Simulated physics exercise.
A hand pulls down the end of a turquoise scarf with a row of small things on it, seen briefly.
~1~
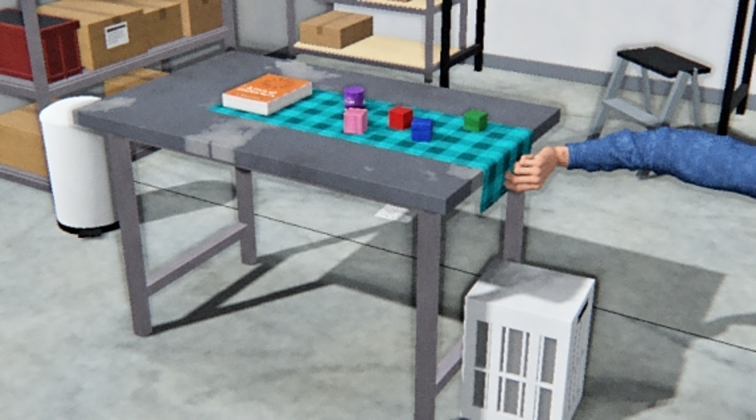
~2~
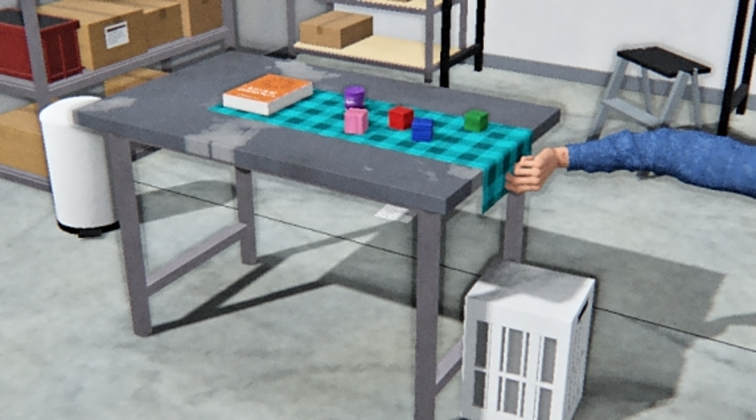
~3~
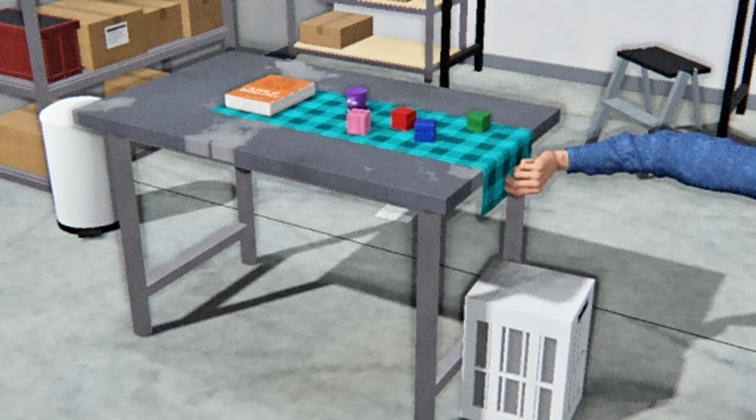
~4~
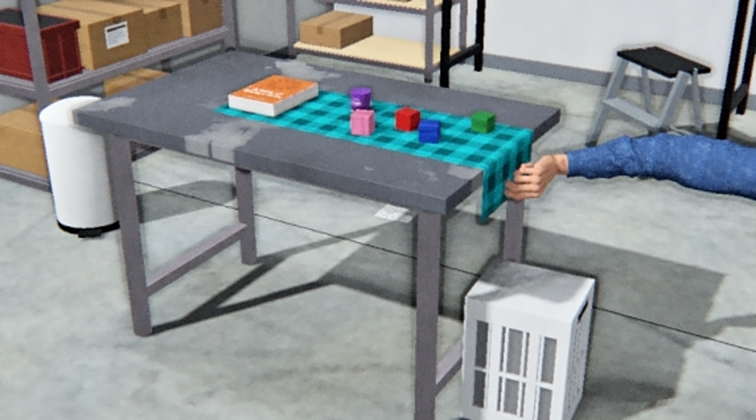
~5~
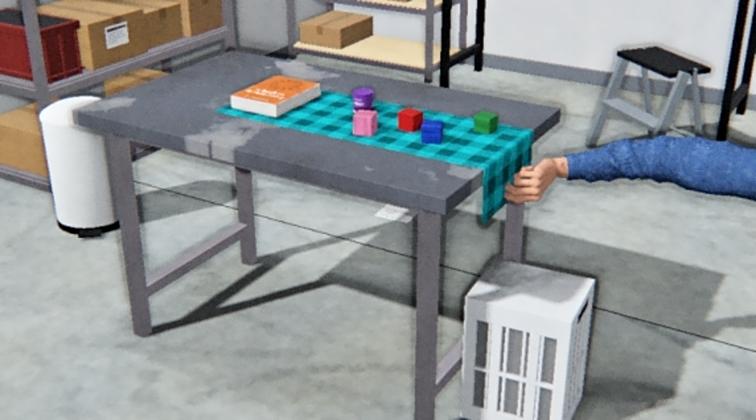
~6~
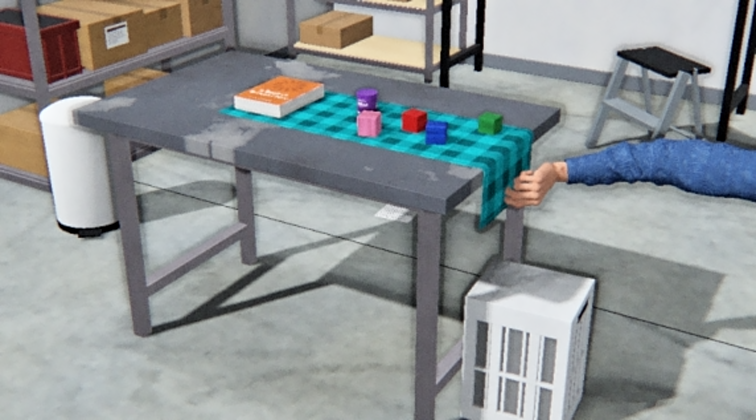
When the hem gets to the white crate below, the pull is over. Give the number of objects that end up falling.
Fallen count: Two.
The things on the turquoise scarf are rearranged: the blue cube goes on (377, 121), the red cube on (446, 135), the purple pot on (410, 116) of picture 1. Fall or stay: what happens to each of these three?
The blue cube remains up; the red cube comes down; the purple pot holds on.
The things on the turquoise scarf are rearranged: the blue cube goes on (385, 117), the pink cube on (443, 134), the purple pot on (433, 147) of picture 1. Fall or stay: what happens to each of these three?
The blue cube stays put; the pink cube ends up off; the purple pot ends up off.
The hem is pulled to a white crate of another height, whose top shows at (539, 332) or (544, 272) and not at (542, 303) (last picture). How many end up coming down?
You'd get 3 and then 1.
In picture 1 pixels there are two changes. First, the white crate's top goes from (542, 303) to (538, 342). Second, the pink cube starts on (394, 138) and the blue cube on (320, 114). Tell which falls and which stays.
As for the pink cube, it leaves the top; as for the blue cube, it stays in place.
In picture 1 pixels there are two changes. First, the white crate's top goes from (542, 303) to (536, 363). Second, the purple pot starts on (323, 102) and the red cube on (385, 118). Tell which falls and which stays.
The purple pot stays put; the red cube is lost.
A little later, hem near (505, 241); green cube gone.
Next, hem on the crate; green cube and blue cube gone.
When it is over, hem on the crate; green cube and blue cube gone. The count of fallen things is two.
